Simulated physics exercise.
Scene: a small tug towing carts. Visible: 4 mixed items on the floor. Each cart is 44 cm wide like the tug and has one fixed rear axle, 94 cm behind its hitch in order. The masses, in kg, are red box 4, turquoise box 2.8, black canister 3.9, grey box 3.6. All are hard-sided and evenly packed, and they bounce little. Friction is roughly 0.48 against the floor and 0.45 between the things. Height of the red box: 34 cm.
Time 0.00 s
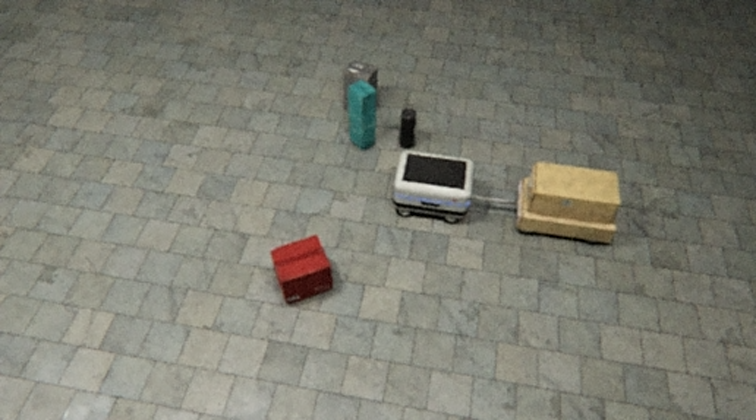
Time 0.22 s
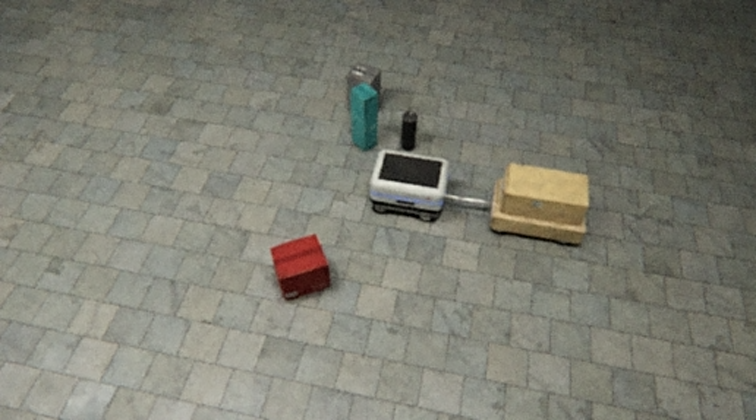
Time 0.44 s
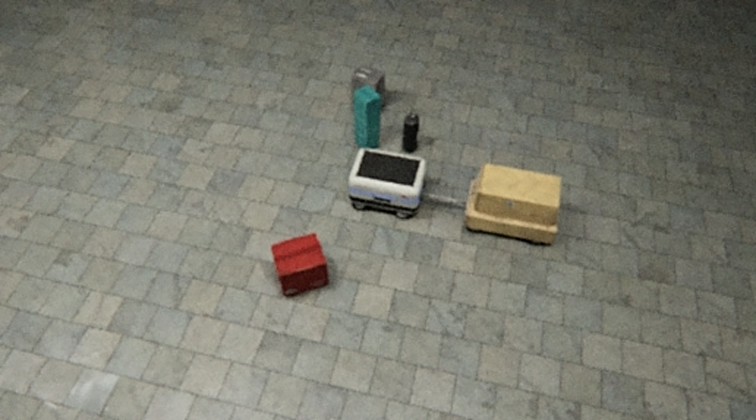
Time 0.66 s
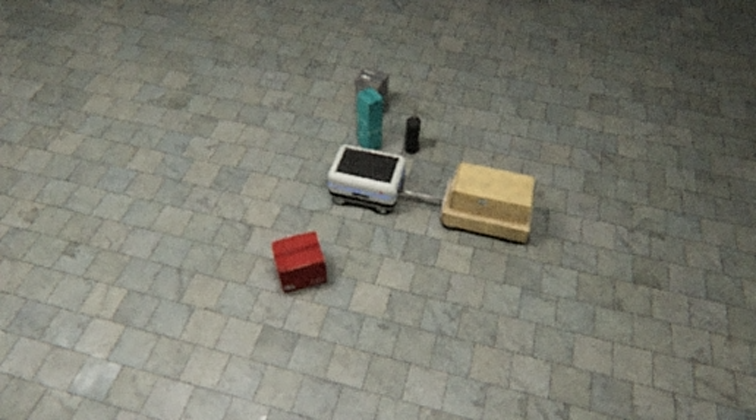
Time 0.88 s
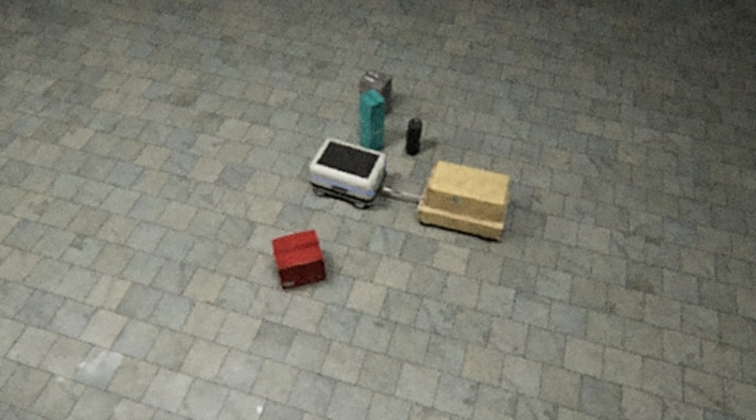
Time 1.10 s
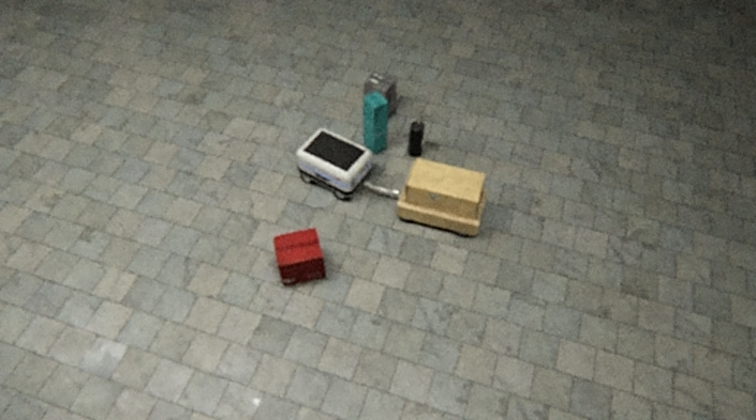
A small white tug towing a tan cart leftward across grey paving, passing between a red box and a cluster of upright items.
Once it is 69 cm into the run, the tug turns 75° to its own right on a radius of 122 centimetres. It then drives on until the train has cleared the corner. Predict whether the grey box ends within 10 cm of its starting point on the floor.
Pretty sure it stays.
After 2.10 s, tug 187 cm along.
After 3.30 s, tug 294 cm along.
In the end (5.1 s), all 4 under 10 cm from the start. At the end, from the last picture's camera, grey box near (380, 97).
